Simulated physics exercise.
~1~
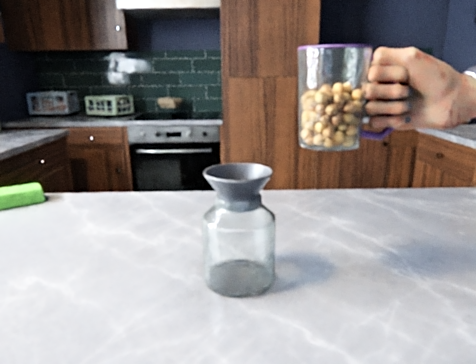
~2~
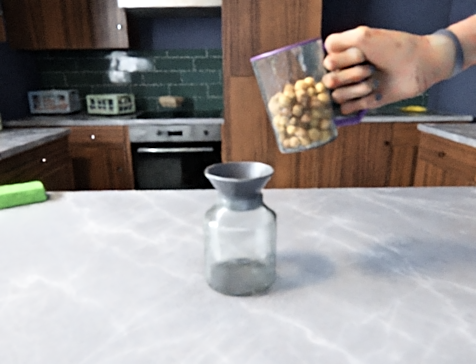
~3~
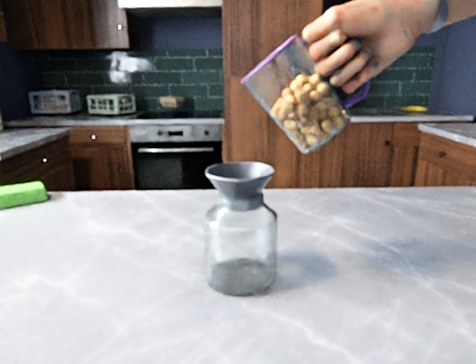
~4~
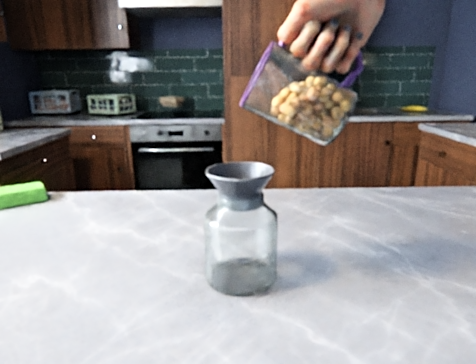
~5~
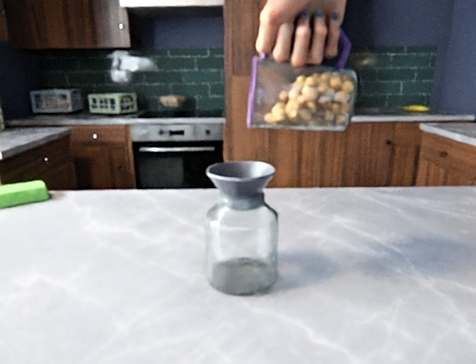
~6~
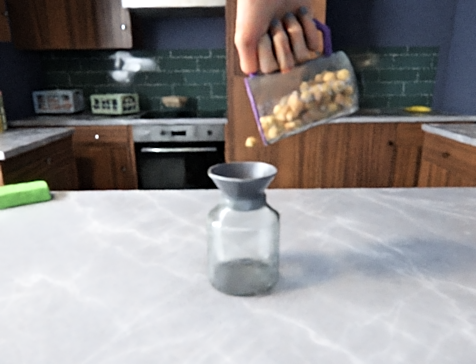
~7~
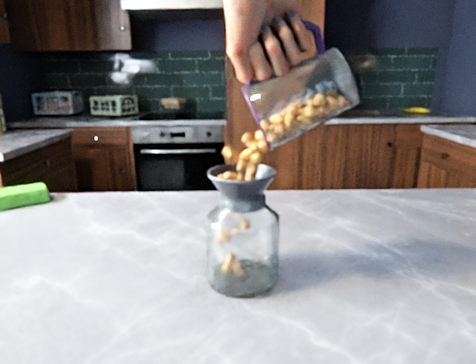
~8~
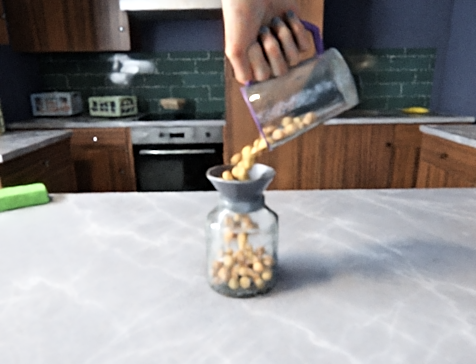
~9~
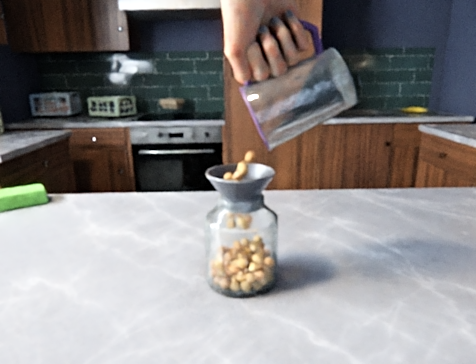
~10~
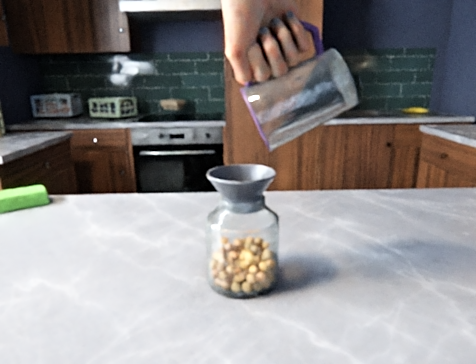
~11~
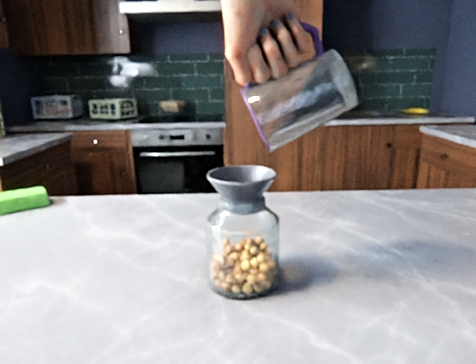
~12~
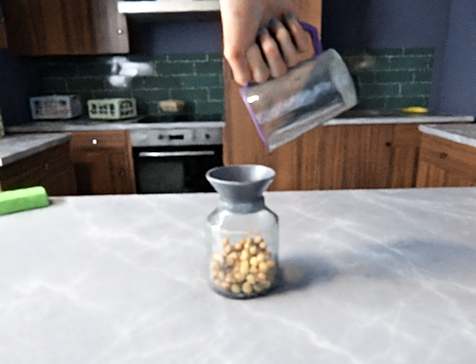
Hand tilting a clear cup and pouring small wooden beads through a grey funnel into a glass jar until the cup is empty.
